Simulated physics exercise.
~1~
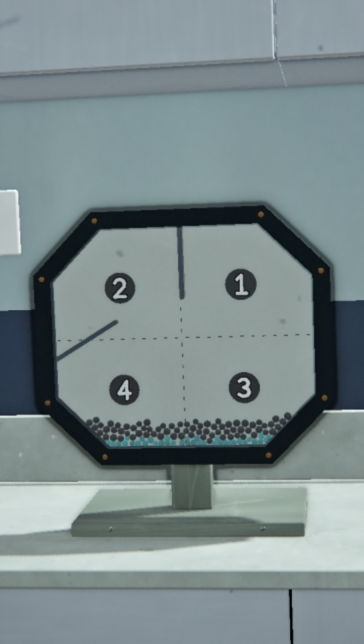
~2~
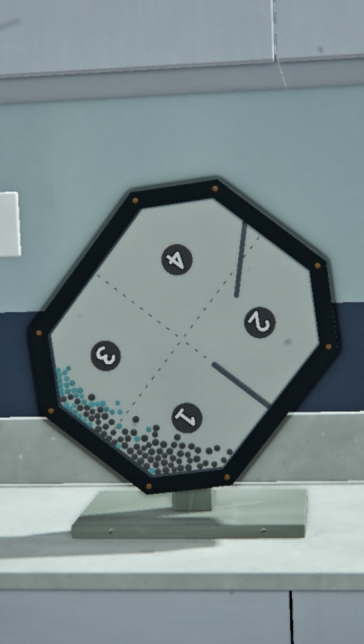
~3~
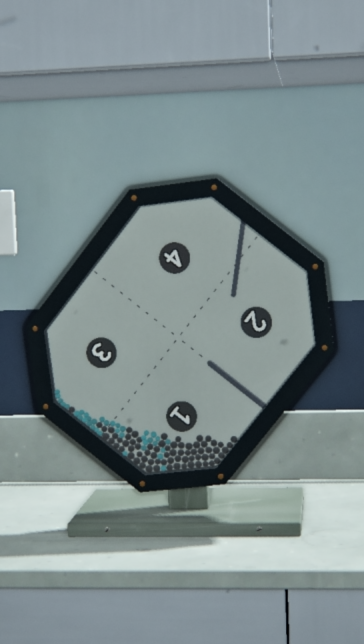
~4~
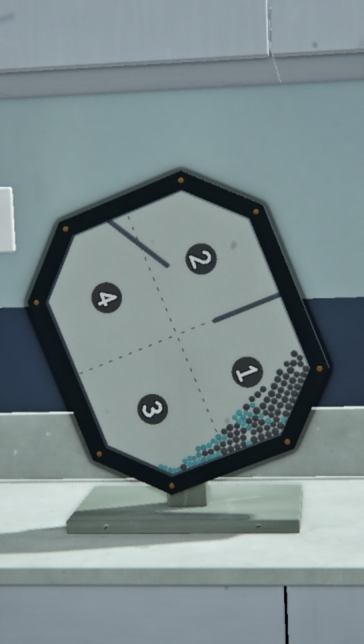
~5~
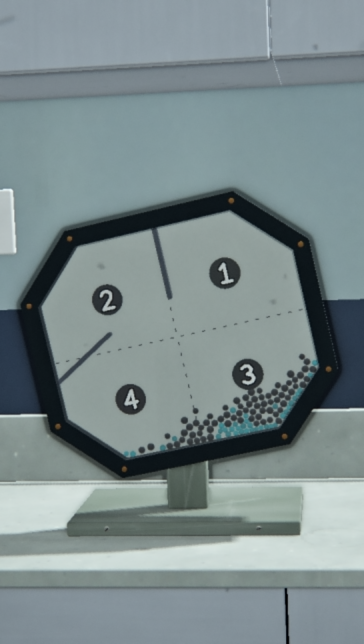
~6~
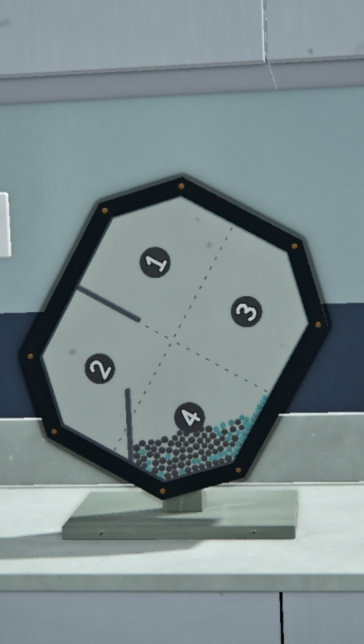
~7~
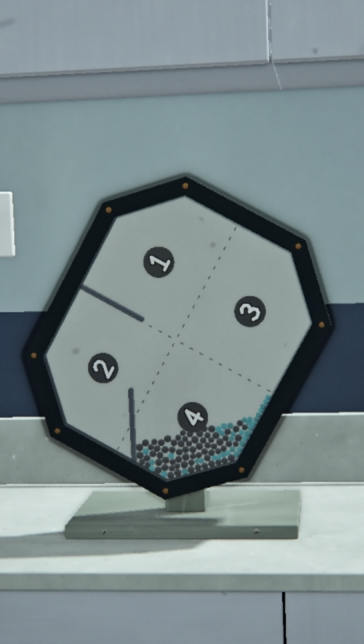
On a pale counter, an eight-sided clear-faced case of black and turquoise beads turned well over clockwise, paused, then swung back past level the other way, the beads sliding along its edges until they settled in the quarter marked four.
